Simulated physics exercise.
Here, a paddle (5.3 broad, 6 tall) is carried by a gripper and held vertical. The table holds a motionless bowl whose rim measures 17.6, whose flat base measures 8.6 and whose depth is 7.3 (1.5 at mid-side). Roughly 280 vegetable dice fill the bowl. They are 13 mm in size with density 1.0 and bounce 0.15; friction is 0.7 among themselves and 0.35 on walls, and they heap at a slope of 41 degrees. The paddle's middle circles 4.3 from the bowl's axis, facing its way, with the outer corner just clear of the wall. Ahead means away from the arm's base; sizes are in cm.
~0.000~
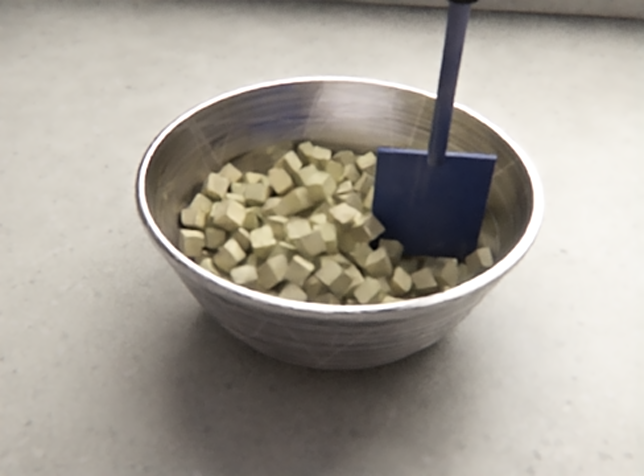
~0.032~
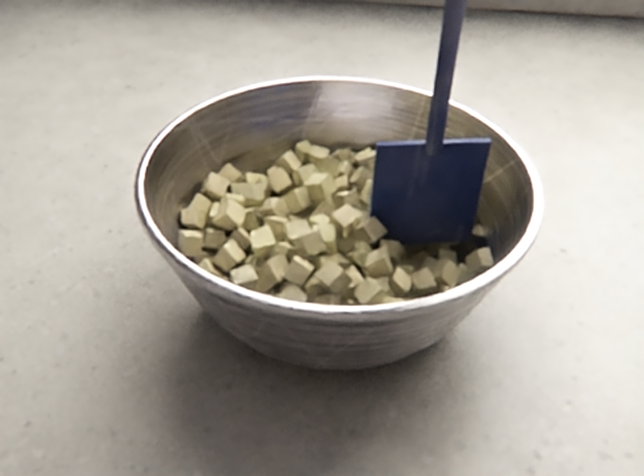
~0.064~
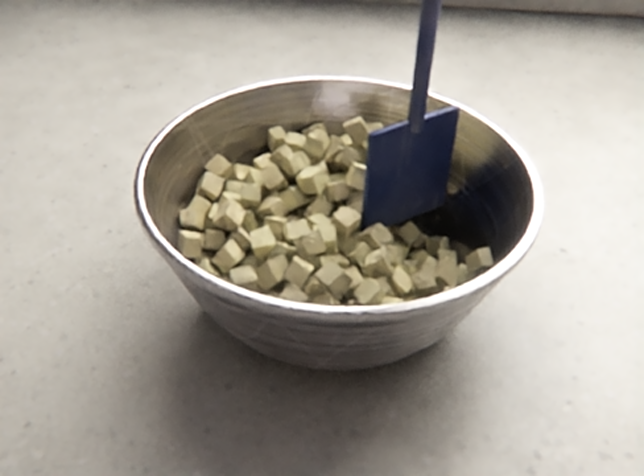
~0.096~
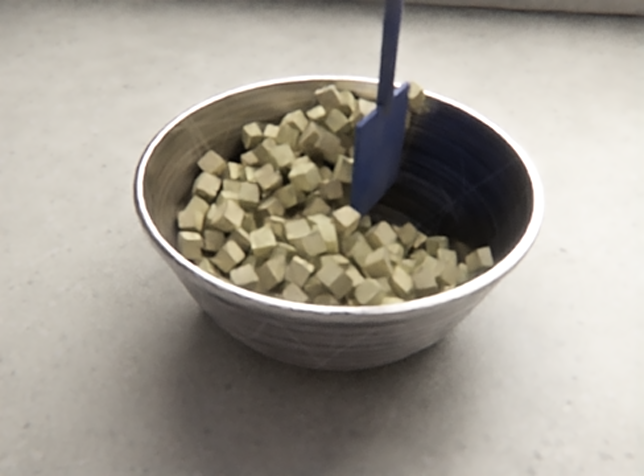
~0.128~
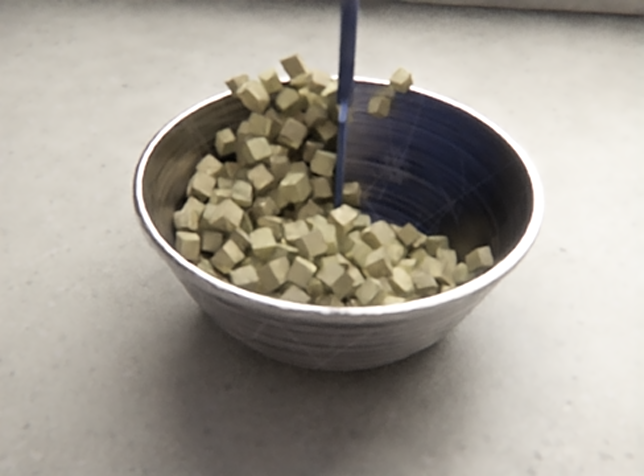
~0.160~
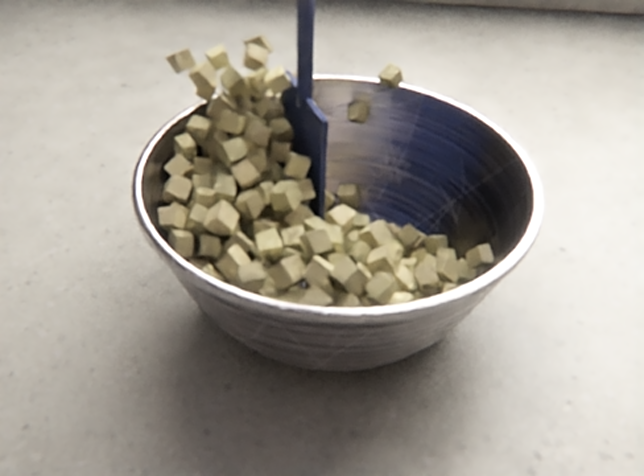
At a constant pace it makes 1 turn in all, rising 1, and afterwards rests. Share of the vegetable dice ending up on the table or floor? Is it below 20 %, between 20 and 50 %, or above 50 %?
Between 20 and 50 %.
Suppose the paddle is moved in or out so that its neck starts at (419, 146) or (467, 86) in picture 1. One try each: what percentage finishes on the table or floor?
Close to 30 and 5 in a hundred.
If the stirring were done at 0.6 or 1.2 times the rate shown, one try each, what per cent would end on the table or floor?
Around 10 percent for the first try and 35 percent for the second.
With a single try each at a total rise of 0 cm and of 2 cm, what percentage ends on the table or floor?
First try about 35 per cent, second about 25 per cent.
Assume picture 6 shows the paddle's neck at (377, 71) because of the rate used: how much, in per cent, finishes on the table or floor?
Close to 10 in a hundred.
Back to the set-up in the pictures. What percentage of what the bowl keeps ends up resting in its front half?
Estimate: Some 20 %.
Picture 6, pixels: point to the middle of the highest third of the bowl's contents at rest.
Centre of top third: Approx. (376, 151).
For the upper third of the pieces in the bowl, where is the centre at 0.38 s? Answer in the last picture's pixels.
Estimated centre: (454, 235).
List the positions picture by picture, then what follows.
In the first picture, the paddle neck at (441, 124), 0° round; upper third of the load around (323, 228), from x 190 to 480, top at y 155; 279 in the bowl.
In the second picture, the paddle neck at (439, 112), 11° round; upper third of the load around (324, 220), from x 190 to 480, top at y 155.
In the third picture, the paddle neck at (420, 91), 36° round; upper third of the load around (319, 192), from x 190 to 480, top at y 130.
In the fourth picture, the paddle neck at (387, 74), 63° round; upper third of the load around (312, 181), from x 190 to 480, top at y 95.
In the fifth picture, the paddle neck at (347, 66), 89° round; upper third of the load around (288, 176), from x 185 to 480, top at y 65.
In the sixth picture, the paddle neck at (305, 66), 116° round; upper third of the load around (249, 171), from x 170 to 480, top at y 45; 276 in the bowl, 3 in flight or on the tool.
After 0.27 s, 207° round, highest piece 11 above the table; 254 in the bowl, 25 in flight or on the tool.
After 0.38 s, 298° round, highest piece 10 above the table; 222 in the bowl, 26 on the table or floor, 31 in flight or on the tool.
After 0.63 s, 0° round, highest piece 8 above the table; 200 in the bowl, 79 on the table or floor.
After 1.33 s, 0° round, highest piece 8 above the table; 200 in the bowl, 79 on the table or floor.
In the end, 200 in the bowl, 79 on the table or floor. That is 28 % on the table or floor.
